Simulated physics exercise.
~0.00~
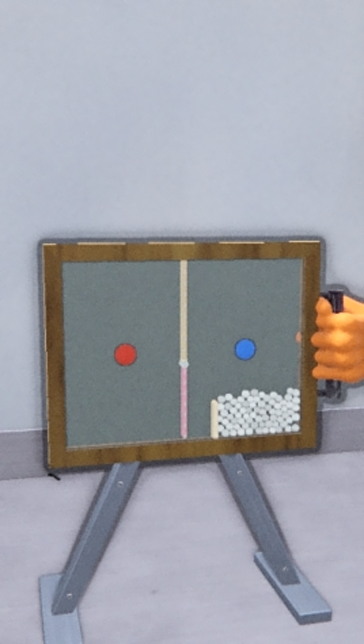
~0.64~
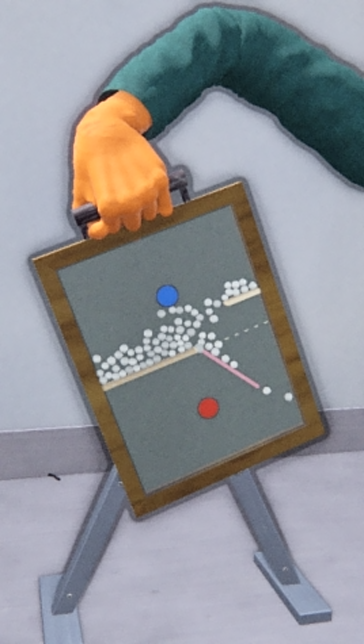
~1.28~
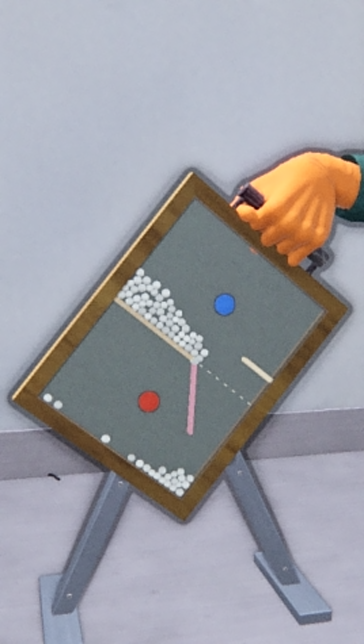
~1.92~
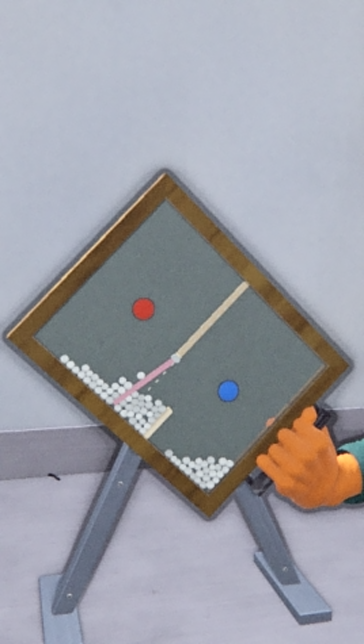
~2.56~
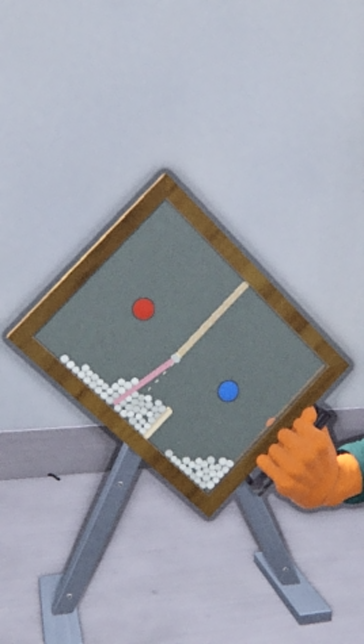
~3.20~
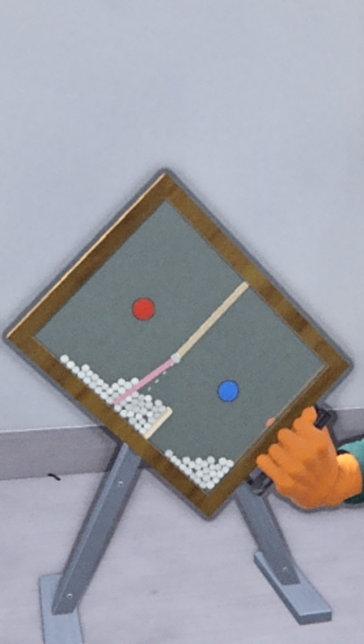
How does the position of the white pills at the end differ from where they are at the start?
At the start the pills are heaped together in the lower right of the case, on the blue side. At the end they lie farther left overall, with some along the lower left edge around the pink flap and a separate pile in the bottom corner.
